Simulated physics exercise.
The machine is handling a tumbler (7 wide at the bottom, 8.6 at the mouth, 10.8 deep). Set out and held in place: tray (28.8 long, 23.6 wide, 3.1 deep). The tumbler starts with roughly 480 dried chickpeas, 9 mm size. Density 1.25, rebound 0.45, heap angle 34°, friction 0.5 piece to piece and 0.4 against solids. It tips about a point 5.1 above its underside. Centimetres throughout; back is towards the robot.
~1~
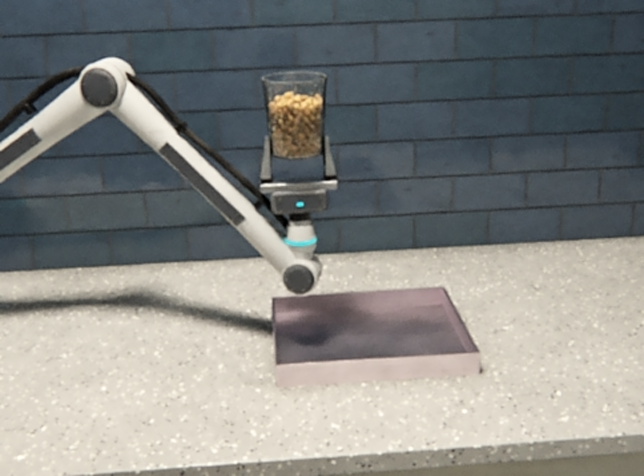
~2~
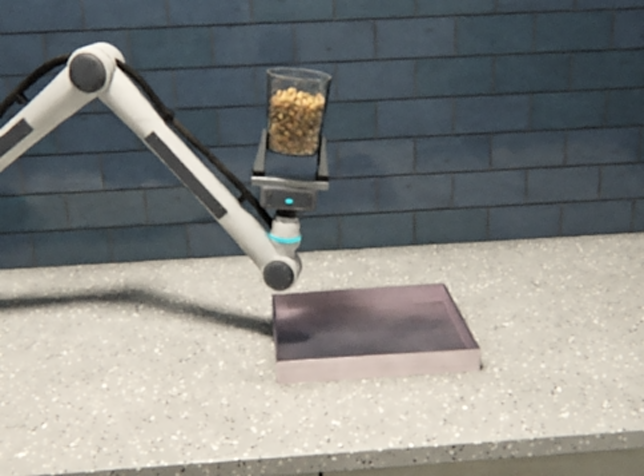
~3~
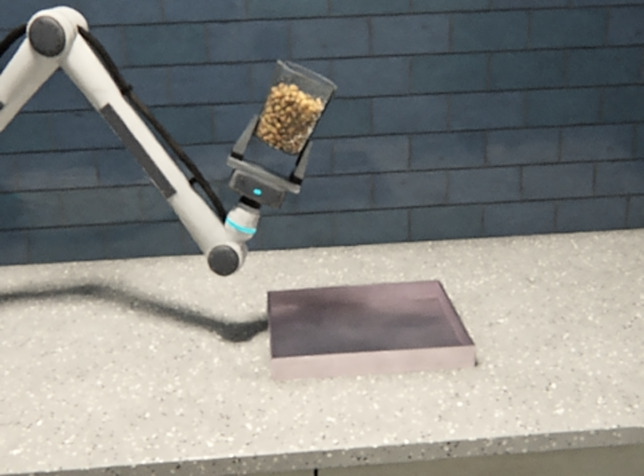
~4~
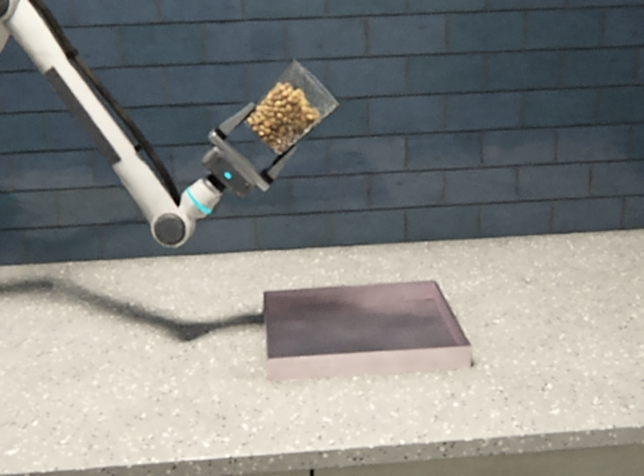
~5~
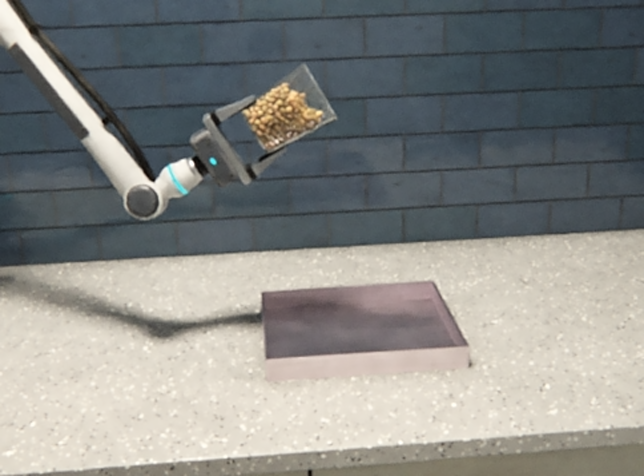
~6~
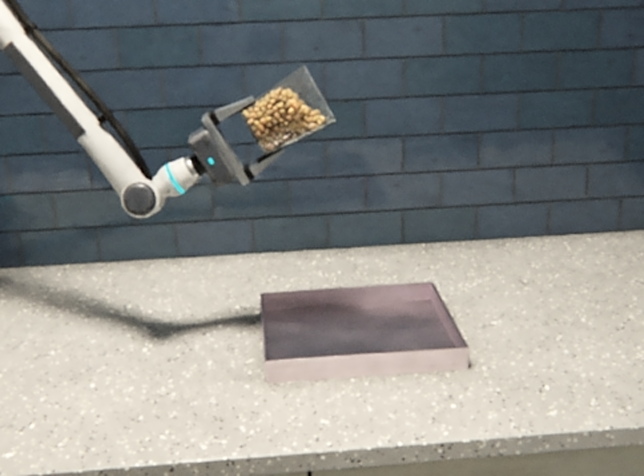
On a speckled counter before a blue brick wall, a robot arm holds a clear tumbler of chickpeas above a shallow pinkish tray, then draws back left while tilting the tumbler steeply to the right, the chickpeas shifting inside.
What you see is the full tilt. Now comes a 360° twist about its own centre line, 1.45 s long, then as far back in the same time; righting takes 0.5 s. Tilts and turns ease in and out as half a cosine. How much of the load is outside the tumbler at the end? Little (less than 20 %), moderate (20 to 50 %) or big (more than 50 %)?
Share outside the tumbler: Little (less than 20 %).
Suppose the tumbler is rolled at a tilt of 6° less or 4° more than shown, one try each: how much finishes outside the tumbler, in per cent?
Some 0 and 10 per cent.
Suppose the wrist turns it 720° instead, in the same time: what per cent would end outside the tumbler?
Then about 5 per cent.
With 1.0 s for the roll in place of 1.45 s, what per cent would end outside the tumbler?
Then about 0 per cent.
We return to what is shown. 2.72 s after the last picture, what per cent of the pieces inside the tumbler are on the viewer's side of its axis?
Roughly 60 per cent.
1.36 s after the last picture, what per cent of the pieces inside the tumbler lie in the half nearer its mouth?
About 35 per cent.
Then, 1.36 s later, tipped 62°, highest piece 39 above the table; 466 in the tumbler, 5 in the tray, 1 on the table or floor, 3 in flight or on a rim.
Then, 2.72 s later, tipped 62°, highest piece 39 above the table; 457 in the tumbler, 14 in the tray, 1 on the table or floor, 3 in flight or on a rim.
Then, 3.60 s later, upright, highest piece 41 above the table; 456 in the tumbler, 18 in the tray, 1 on the table or floor.
Then, 4.30 s later, upright, highest piece 41 above the table; 456 in the tumbler, 18 in the tray, 1 on the table or floor.
At rest, 456 in the tumbler, 18 in the tray, 1 on the table or floor. That is 4 % outside the tumbler.
